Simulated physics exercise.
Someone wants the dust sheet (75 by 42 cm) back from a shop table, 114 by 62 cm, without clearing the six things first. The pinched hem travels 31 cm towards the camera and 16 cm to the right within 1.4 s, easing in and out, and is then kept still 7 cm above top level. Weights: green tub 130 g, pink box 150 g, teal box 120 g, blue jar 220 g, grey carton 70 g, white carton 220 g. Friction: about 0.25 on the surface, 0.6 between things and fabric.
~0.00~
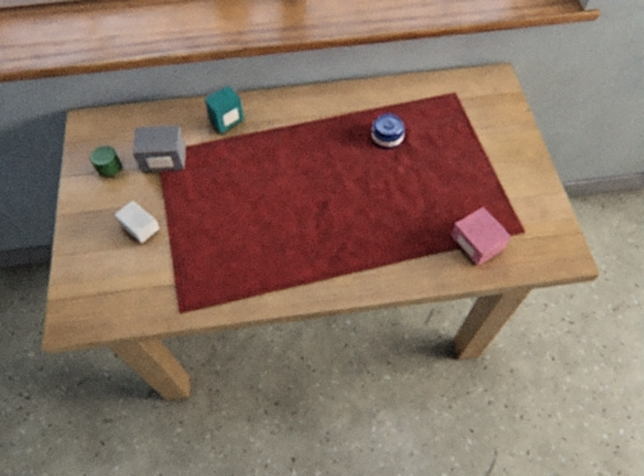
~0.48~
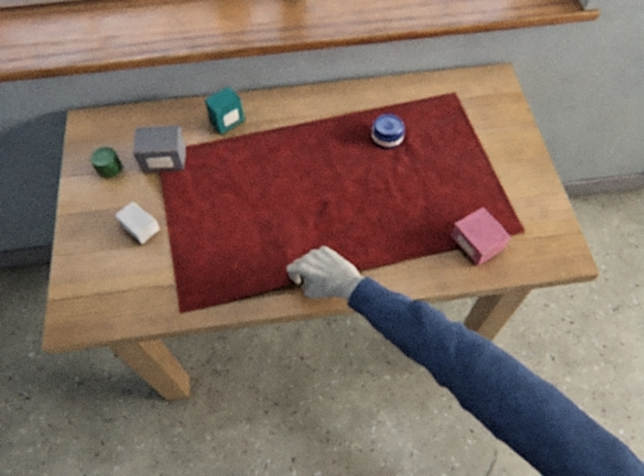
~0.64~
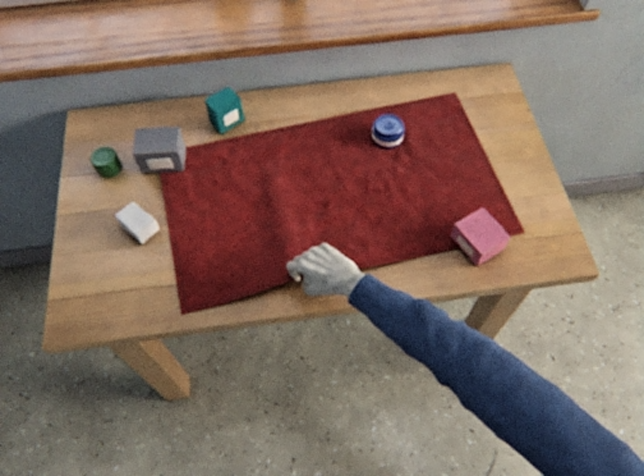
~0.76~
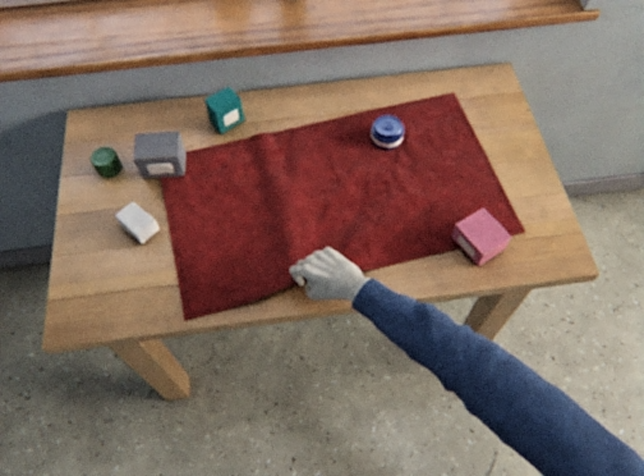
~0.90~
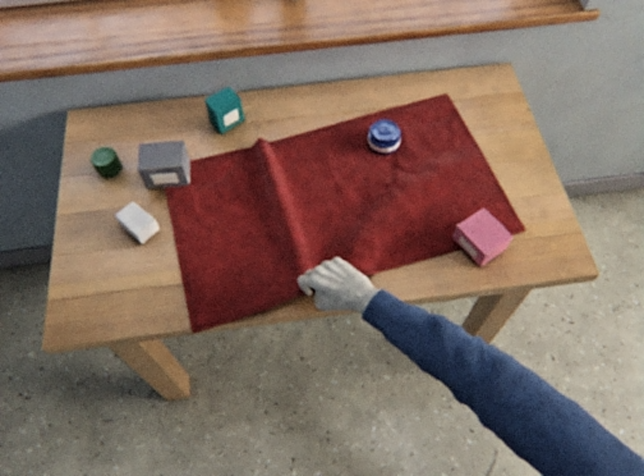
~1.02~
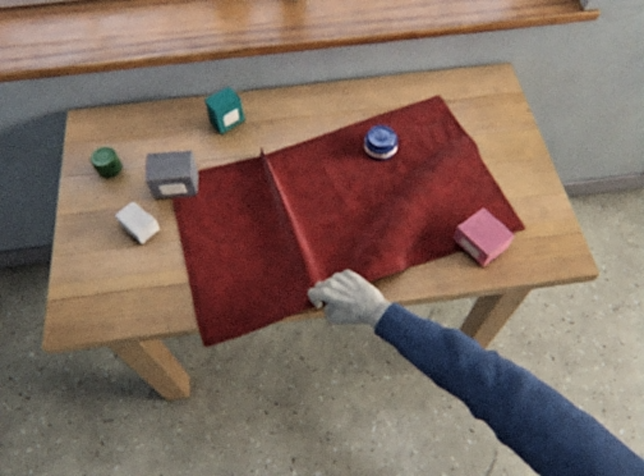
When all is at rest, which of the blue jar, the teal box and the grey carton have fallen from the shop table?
Result: Blue jar keeps to the top, teal box stays on, grey carton stays on.
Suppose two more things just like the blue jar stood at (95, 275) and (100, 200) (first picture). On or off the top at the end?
In turn: Remains, stays on.
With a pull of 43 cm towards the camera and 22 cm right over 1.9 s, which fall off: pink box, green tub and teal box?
In that case: Pink box goes over, green tub stays on, teal box stays on.
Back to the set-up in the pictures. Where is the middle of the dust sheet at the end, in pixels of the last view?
Near (365, 317).
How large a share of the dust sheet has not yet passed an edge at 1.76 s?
About 65 per cent.
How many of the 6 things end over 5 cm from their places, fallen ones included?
3 of them.
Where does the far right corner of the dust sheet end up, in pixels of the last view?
At about (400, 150).
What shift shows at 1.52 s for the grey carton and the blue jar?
Grey carton 25 cm, blue jar 15 cm.
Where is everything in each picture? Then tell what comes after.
The first frame shows shows, blue jar (389, 124); teal box (222, 98); grey carton (156, 138); dust sheet corners (180, 313) (455, 92) (525, 232).
The second frame shows shows, dust sheet corners (180, 313) (455, 92); grip (300, 282).
The third frame shows shows, dust sheet corners (182, 314) (455, 93); grip (300, 279).
The fourth frame shows shows, grey carton (156, 145); dust sheet corners (185, 320) (454, 93); grip (303, 283).
The fifth frame shows shows, grey carton (161, 154); blue jar (385, 130); dust sheet corners (194, 333) (447, 94); grip (312, 293).
The sixth frame shows shows, blue jar (382, 136); teal box (222, 99); grey carton (169, 165); dust sheet corners (205, 347) (439, 95) (525, 229); grip (321, 305).
By 1.3 s, 85 % of the dust sheet is still over the top; grey carton 19 cm off its start, blue jar 10 cm off its start, pink box 1 cm off its start.
By 1.5 s, 75 % of the dust sheet is still over the top; grey carton 27 cm off its start, blue jar 17 cm off its start, pink box 2 cm off its start.
By 1.8 s, 65 % of the dust sheet is still over the top; grey carton 35 cm off its start at (220, 258), blue jar 24 cm off its start at (374, 209), pink box 5 cm off its start at (492, 249).
By 2.0 s, 55 % of the dust sheet is still over the top; grey carton 38 cm off its start, blue jar 26 cm off its start, pink box 6 cm off its start.
By 3.6 s, 55 % of the dust sheet is still over the top; grey carton 38 cm off its start at (226, 272), blue jar 26 cm off its start at (375, 219), teal box 0 cm off its start at (223, 98), pink box 6 cm off its start at (495, 256).
